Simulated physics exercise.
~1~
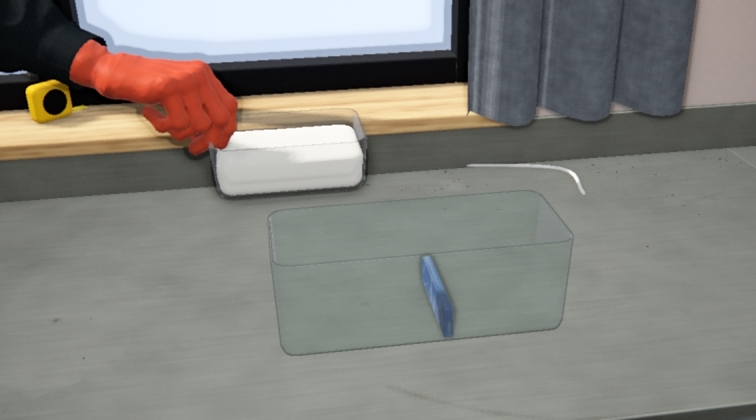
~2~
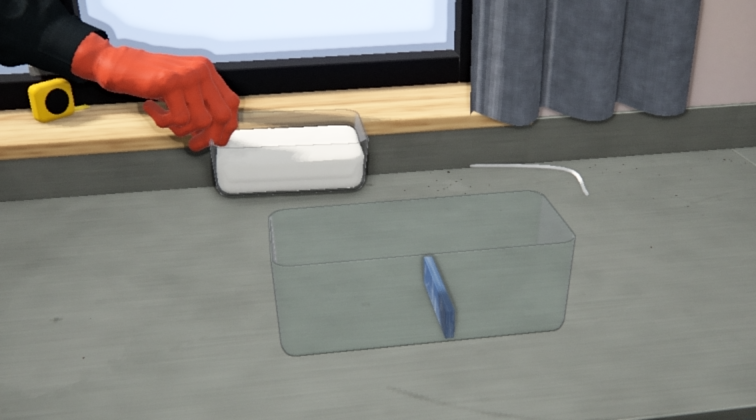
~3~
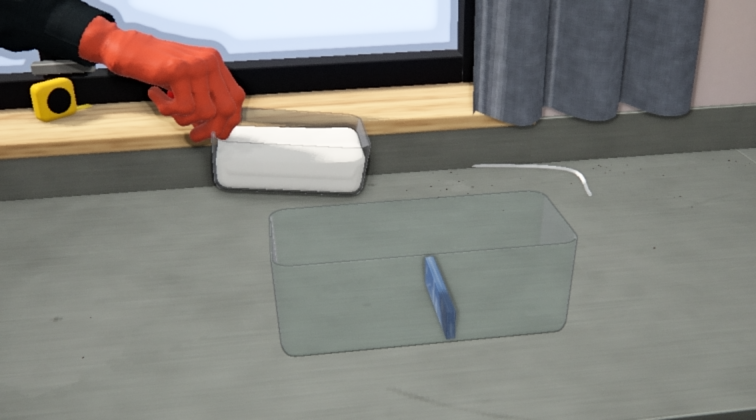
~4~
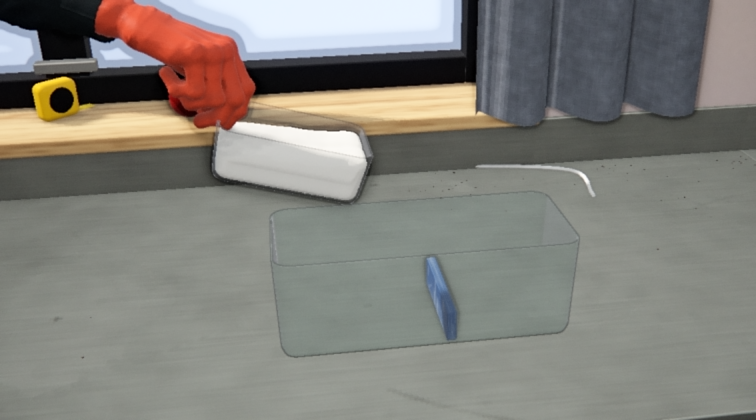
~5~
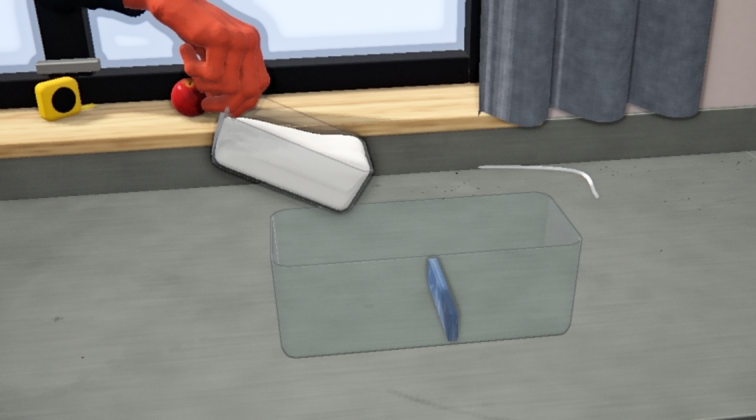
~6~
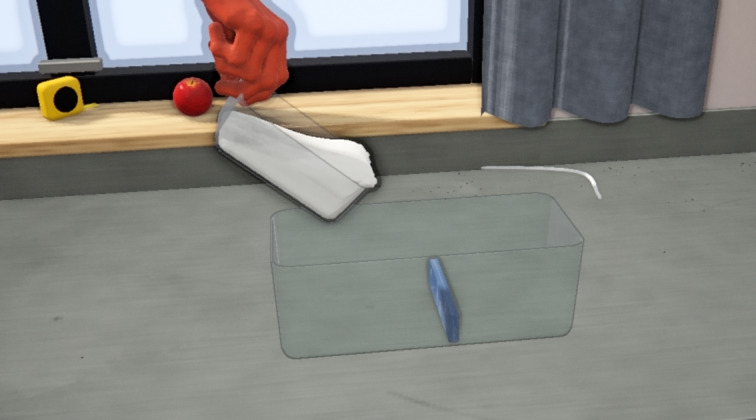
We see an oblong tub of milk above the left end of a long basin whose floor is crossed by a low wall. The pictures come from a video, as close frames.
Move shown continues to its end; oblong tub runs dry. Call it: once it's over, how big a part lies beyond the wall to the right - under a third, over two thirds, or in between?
Under a third.
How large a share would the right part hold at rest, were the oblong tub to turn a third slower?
I'd estimate some 15 percent.
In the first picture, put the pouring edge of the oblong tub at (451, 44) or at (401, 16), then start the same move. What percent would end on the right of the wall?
In order, some 65 and 50 percent.
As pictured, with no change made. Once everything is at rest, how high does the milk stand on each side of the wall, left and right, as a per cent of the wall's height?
Left 40 per cent, right 20.
A moment on, the oblong tub is tipped right over and 9 per cent is still to pour, 88 is left of the wall and 0 right of it.
Next, the oblong tub is tipped right over and 1 per cent is still to pour, 65 is left of the wall and 8 right of it.
Then the oblong tub is tipped right over and 0 per cent is still to pour, 67 is left of the wall and 25 right of it.
Later the oblong tub is tipped right over and 0 per cent is still to pour, 68 is left of the wall and 25 right of it.
At rest 68 per cent lies left of the wall, 25 right of it and 7 outside.
